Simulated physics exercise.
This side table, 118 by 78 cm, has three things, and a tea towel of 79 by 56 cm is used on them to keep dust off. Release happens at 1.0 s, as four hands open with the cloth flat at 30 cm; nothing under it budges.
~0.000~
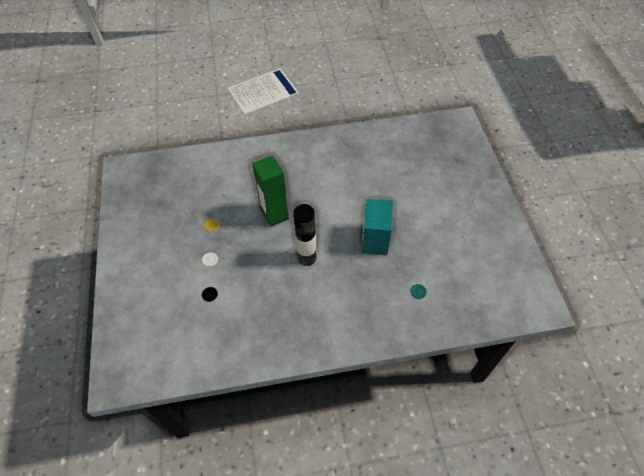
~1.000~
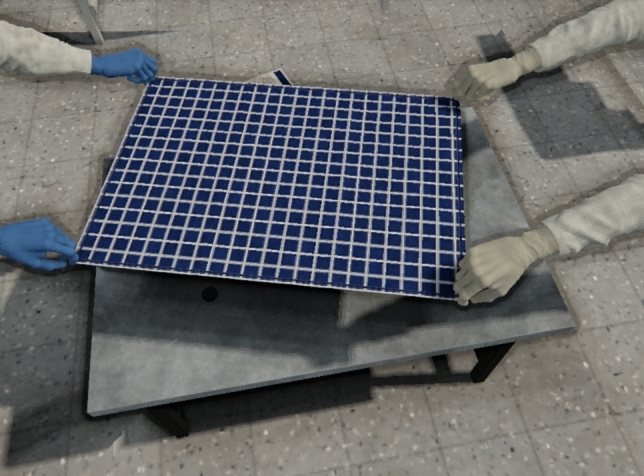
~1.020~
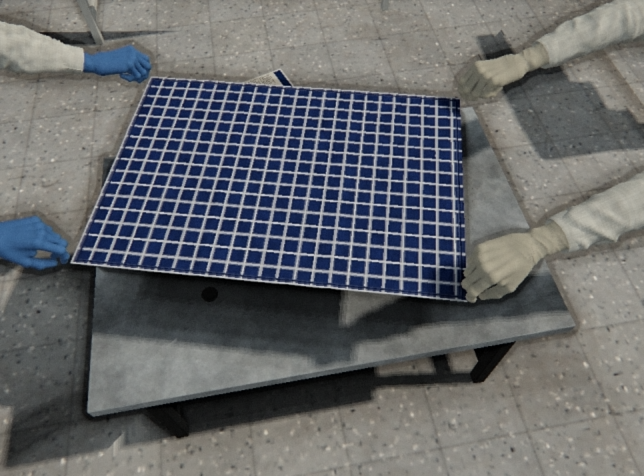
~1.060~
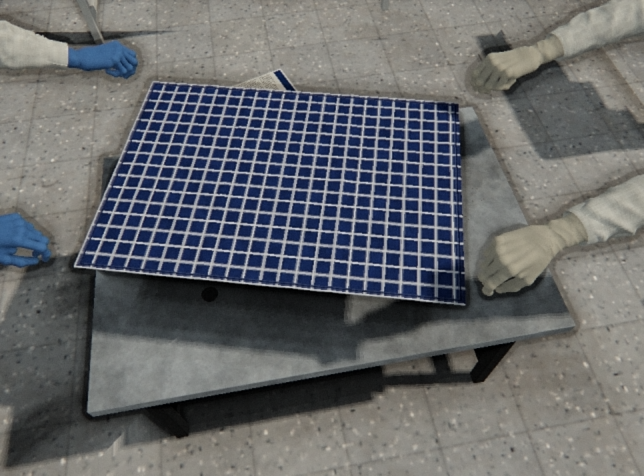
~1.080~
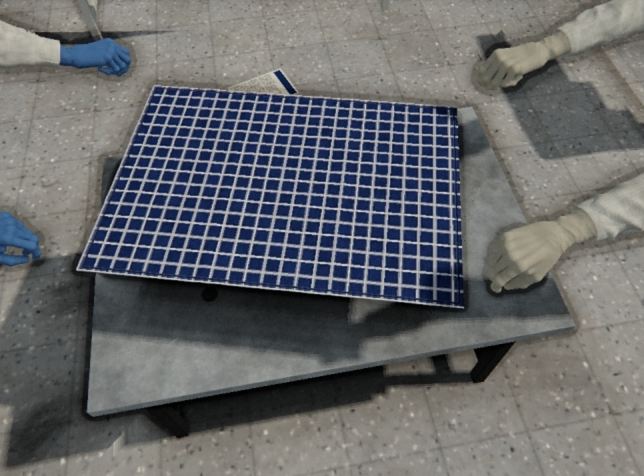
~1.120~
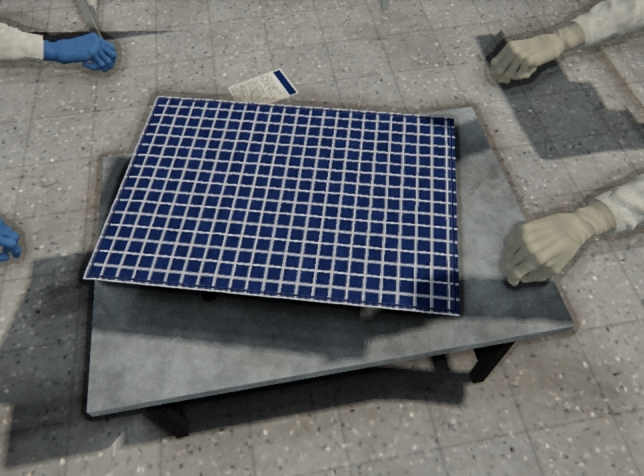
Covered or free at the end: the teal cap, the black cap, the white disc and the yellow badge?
One by one: Teal cap: In view. Black cap: Out of view. White disc: Out of view. Yellow badge: Out of view.
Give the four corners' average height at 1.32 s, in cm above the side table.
I'd guess the corners are around 0 cm high then.
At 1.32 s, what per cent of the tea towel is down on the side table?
I'd put it at close to 20 per cent.
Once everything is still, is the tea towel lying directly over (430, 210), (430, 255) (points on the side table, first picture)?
The first remains in the open; the second still shows.
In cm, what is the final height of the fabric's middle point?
Roughly 23 cm.
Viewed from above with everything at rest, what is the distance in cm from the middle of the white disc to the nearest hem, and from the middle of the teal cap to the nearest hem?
Around 7 centimetres for the first one and around 5 centimetres for the second.
At 1.3 s, 20 % of it is down, spanning 69 by 65 cm, above white disc, yellow badge, black cap.
At 1.5 s, 25 % of it is down, spanning 66 by 64 cm, above white disc, yellow badge, black cap.
At 1.7 s, 25 % of it is down, spanning 66 by 63 cm, above white disc, yellow badge, black cap.
At 1.9 s, 25 % of it is down, spanning 66 by 62 cm, above white disc, yellow badge, black cap.
At 2.7 s, 25 % of it is down, spanning 66 by 62 cm, above white disc, yellow badge, black cap.
